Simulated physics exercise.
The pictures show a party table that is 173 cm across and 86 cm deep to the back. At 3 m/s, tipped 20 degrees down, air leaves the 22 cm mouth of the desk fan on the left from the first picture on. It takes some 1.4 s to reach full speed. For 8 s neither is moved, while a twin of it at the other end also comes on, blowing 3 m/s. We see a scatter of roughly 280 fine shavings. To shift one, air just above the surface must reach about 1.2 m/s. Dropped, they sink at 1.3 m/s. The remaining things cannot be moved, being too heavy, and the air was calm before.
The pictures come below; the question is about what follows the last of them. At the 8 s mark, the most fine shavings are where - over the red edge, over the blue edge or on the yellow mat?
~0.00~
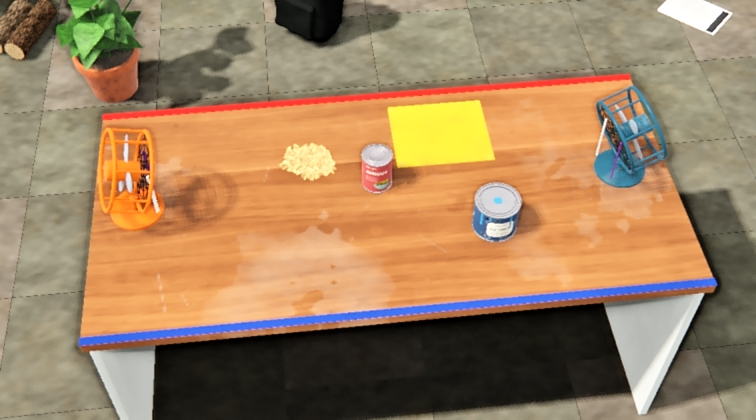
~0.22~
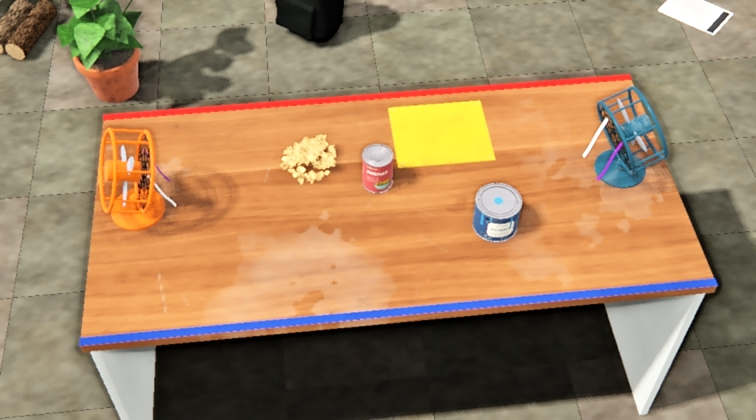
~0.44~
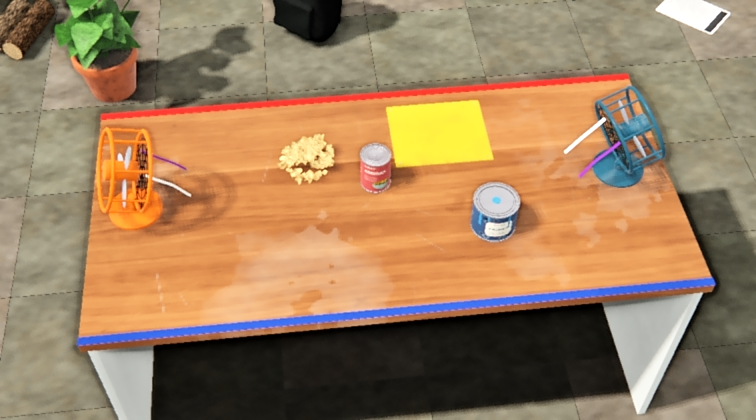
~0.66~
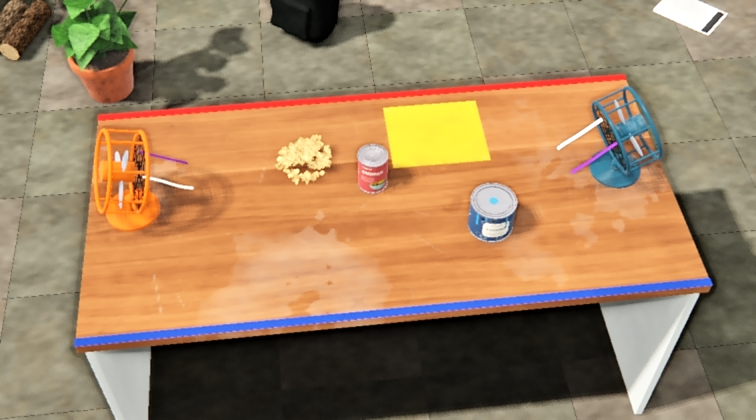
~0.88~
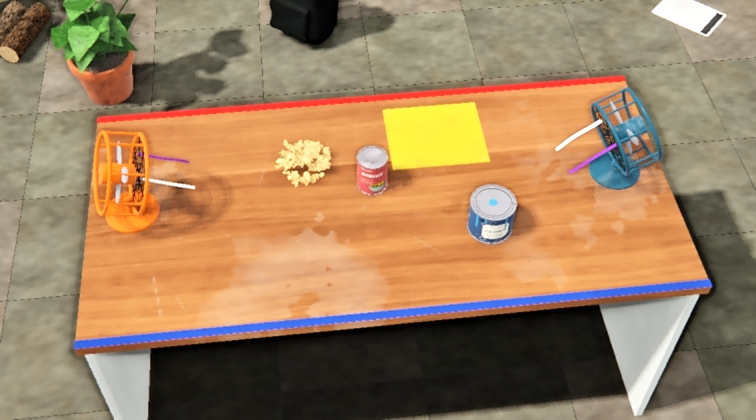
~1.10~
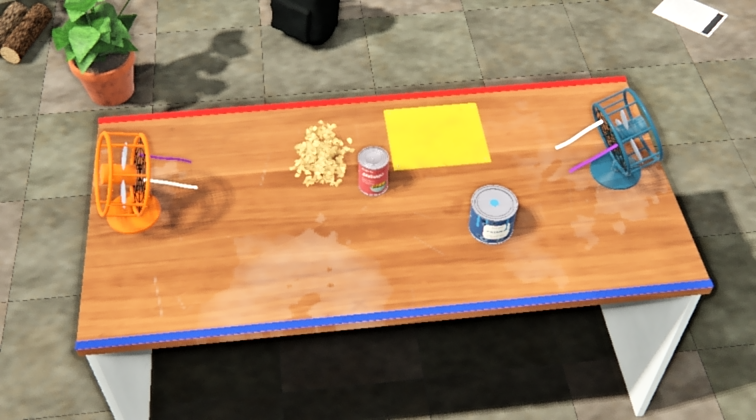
Red.
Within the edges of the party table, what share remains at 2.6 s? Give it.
Roughly 4 per cent.
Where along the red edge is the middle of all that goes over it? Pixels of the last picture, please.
About (371, 97).
After 1.6 s, 29 % are still on the top, 1 % are on the yellow mat, 0 % over the blue edge and 70 % over the red edge; the middle of those left on the top is near (373, 135).
After 2.6 s, 4 % are still on the top, 0 % are on the yellow mat, 1 % over the blue edge and 95 % over the red edge.
After 4.4 s, 2 % are still on the top, 0 % are on the yellow mat, 1 % over the blue edge and 97 % over the red edge.
After 8.0 s, at the end, 0 % are on the yellow mat, 1 % over the blue edge and 99 % over the red edge.
